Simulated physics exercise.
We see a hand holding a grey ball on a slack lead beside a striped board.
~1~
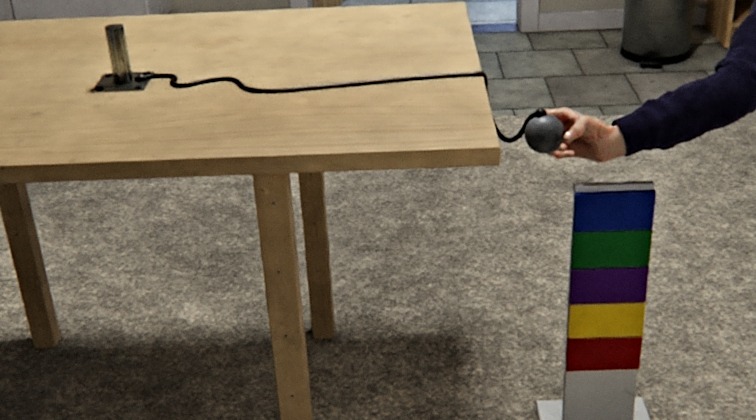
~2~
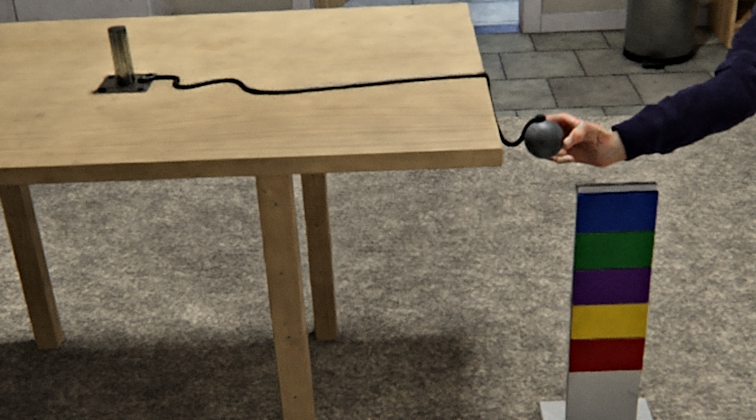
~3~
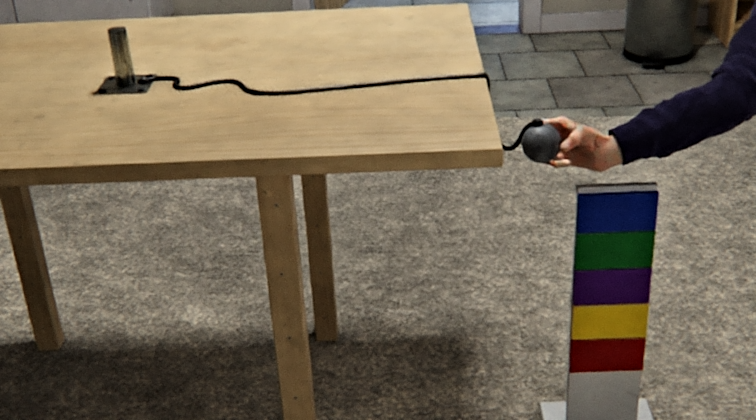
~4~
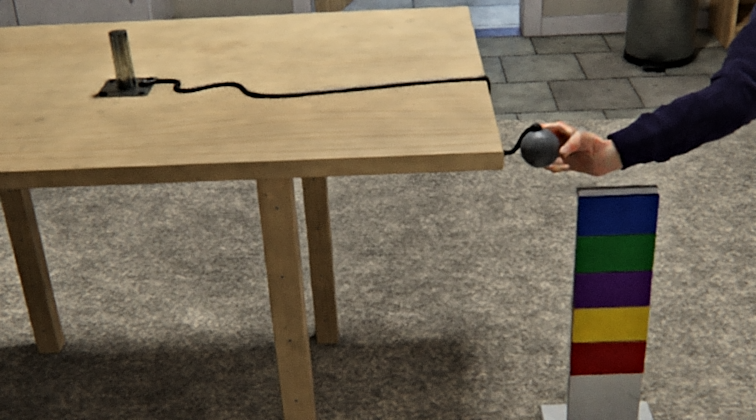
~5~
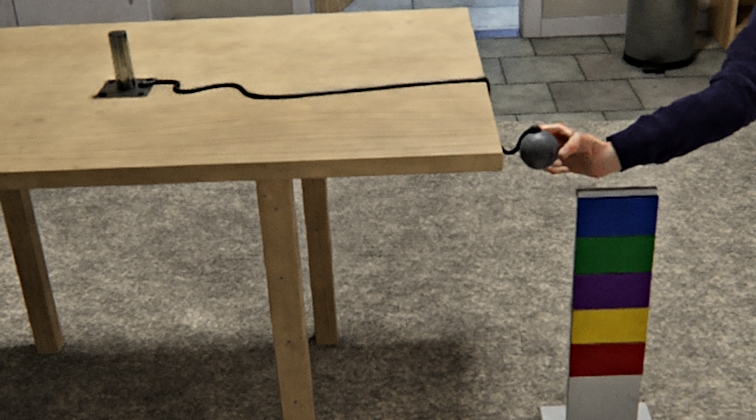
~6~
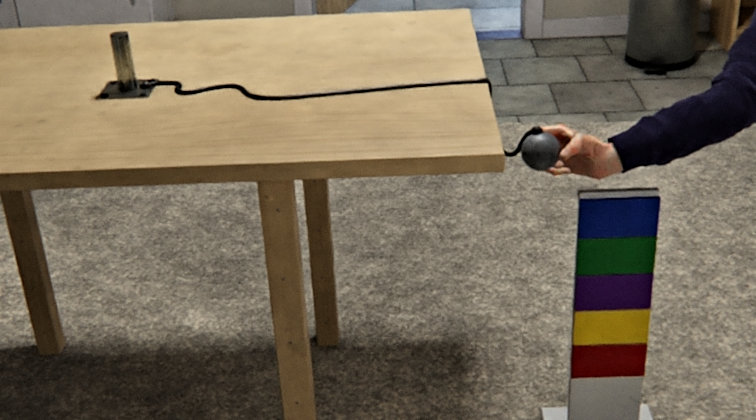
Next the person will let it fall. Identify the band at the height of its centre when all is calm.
Its centre is at green.
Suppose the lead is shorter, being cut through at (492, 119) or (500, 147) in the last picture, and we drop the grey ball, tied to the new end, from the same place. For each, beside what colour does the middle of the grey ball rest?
Cut one gives higher than all five; cut two gives blue.
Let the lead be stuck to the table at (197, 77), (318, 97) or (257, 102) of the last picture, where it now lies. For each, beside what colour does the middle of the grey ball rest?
One try after another: Green, then blue, then blue.
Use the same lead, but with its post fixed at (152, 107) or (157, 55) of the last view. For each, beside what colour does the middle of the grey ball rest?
Answer, in order: Purple, green.
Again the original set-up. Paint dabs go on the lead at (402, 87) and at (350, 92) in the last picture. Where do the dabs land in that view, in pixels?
(448, 83) and (396, 84), approximately.
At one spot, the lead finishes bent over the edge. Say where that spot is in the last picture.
That spot is near (447, 83).
A little later, ball near (467, 255); level with green.
Next, ball near (503, 260); level with green.
When it is over, ball near (492, 261); level with green. Its centre hangs level with the green band.
